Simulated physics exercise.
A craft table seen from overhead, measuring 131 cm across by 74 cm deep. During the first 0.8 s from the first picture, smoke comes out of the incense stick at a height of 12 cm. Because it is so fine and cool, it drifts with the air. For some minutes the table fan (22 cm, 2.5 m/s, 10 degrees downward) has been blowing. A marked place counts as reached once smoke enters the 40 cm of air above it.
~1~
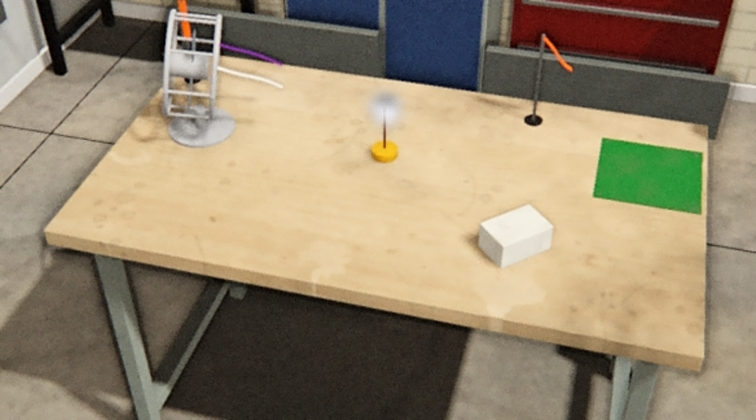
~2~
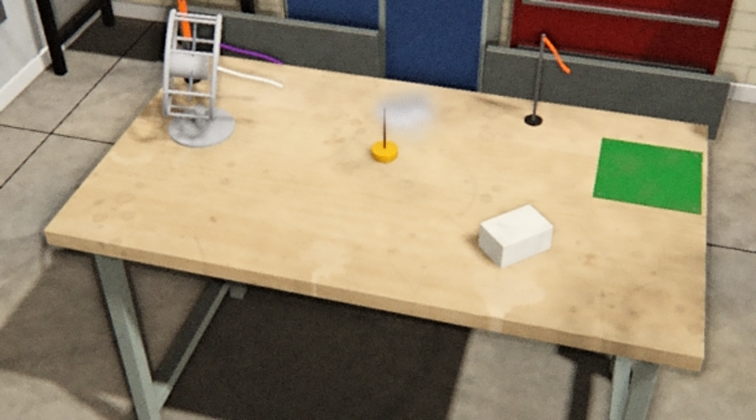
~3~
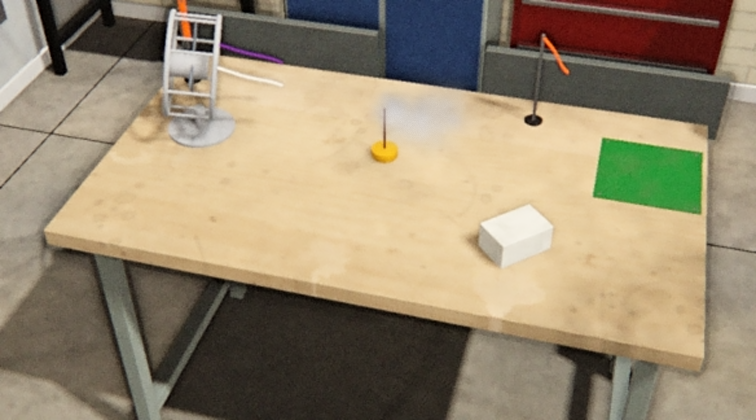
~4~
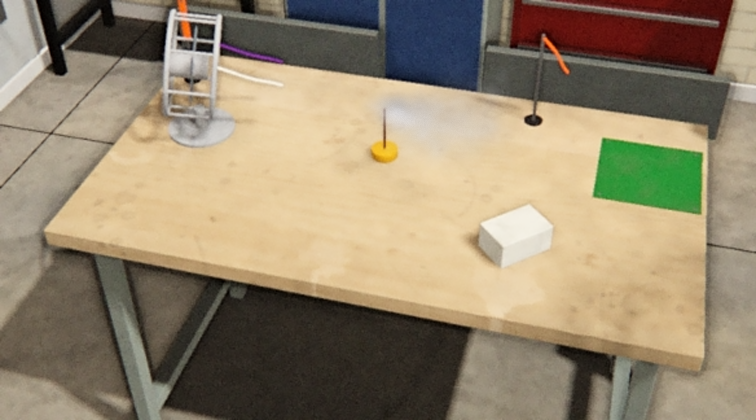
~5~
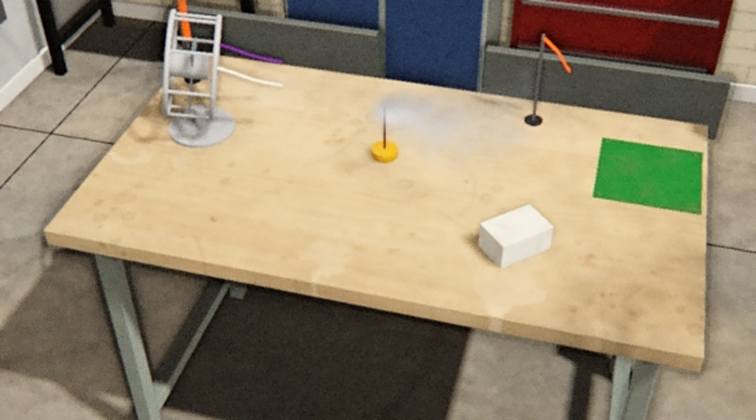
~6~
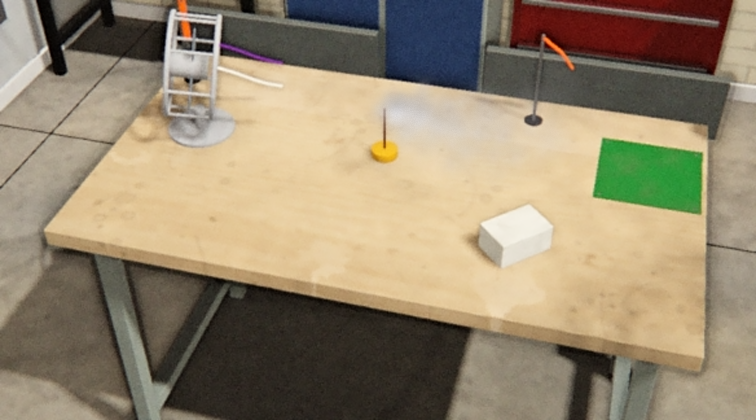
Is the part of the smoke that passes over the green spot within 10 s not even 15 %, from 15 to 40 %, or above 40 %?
Over 40 % reaches it.
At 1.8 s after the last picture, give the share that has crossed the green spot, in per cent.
80 %.
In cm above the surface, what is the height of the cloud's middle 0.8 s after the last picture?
About 6 cm up.
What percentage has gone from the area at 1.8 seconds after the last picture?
80 per cent, roughly.
Then, 0.8 s after the last picture, 58 % has passed over the green spot; 24 % has left the area, and the middle of the rest is near (636, 157).
Then, 1.8 s after the last picture, 76 % has passed over the green spot; 80 % has left the area.
Then, 3.8 s after the last picture, 77 % has passed over the green spot; 97 % has left the area.
Then, 9.8 s after the last picture, 77 % has passed over the green spot; 100 % has left the area.
